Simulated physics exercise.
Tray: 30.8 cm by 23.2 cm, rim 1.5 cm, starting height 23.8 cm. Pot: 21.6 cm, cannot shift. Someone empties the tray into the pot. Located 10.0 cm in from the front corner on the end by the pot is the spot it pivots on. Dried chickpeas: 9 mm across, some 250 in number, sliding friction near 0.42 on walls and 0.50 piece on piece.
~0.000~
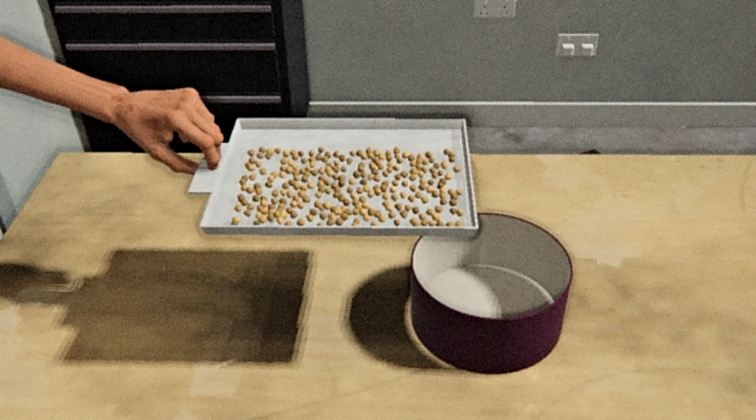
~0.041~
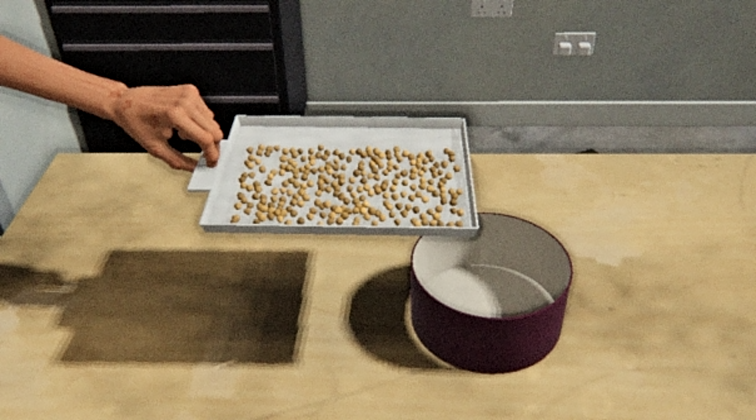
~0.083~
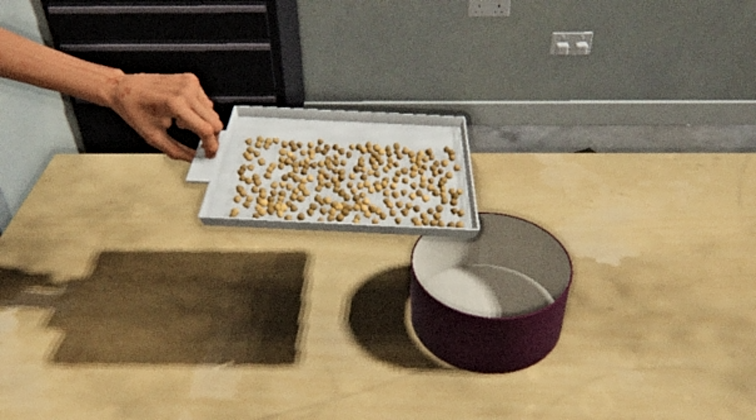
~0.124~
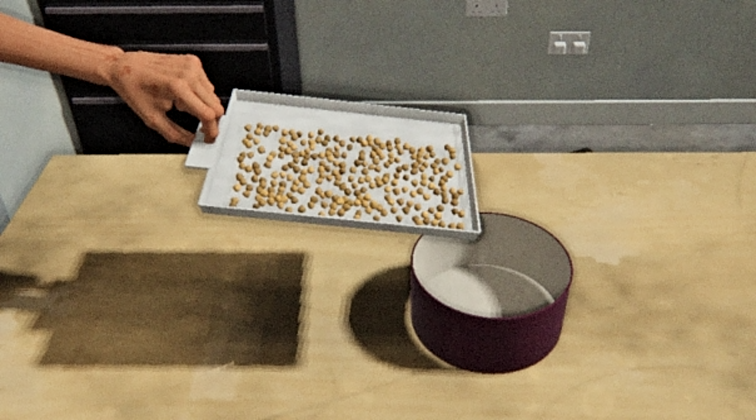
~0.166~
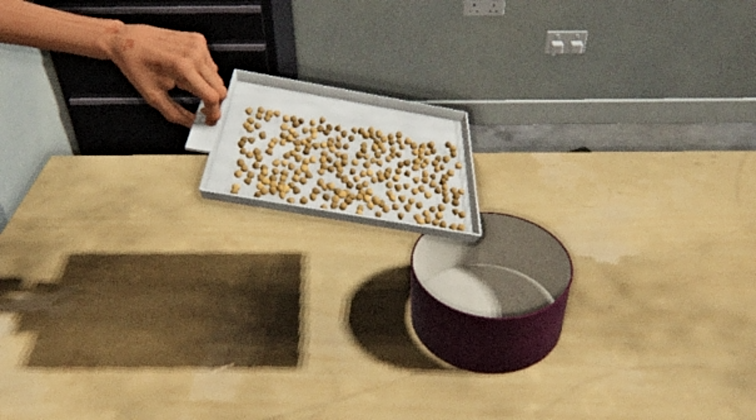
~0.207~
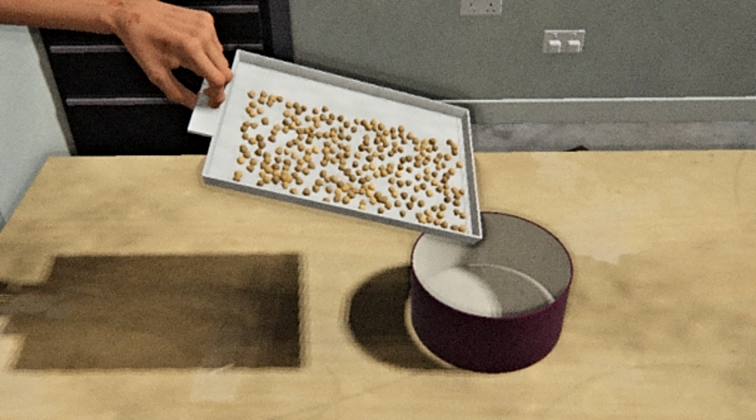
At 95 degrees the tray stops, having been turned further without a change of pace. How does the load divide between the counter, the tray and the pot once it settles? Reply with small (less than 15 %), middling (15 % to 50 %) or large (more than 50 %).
Counter - middling, tray - small, pot - large.
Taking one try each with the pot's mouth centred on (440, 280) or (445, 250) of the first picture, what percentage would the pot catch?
Estimates: 70 % and 30 %, in that order.
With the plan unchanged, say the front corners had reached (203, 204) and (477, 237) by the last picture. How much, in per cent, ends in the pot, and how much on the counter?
That works out as pot 45 and counter 55.
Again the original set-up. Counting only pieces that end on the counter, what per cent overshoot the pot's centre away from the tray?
Roughly 70 percent of the spill.
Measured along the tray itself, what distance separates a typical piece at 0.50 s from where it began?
By then it sits near 7 cm from where it began.
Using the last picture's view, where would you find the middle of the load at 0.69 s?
The middle of the load should be near (476, 222) then.
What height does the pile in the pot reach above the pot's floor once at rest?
Roughly 2.0 cm up.
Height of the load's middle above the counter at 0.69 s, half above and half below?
Roughly 24 cm above the counter.
Then, at 0.50 s, tilt 57 degrees; the tray holds 100 %, the pot 0 %.
After 0.69 s, tilt 81 degrees; the tray holds 70 %, the pot 0 %.
After 1.01 s, tilt 95 degrees; the tray holds 5 %, the pot 55 %.
By 1.8 s all is still; counter 35 %, tray 0 %, pot 65 %.
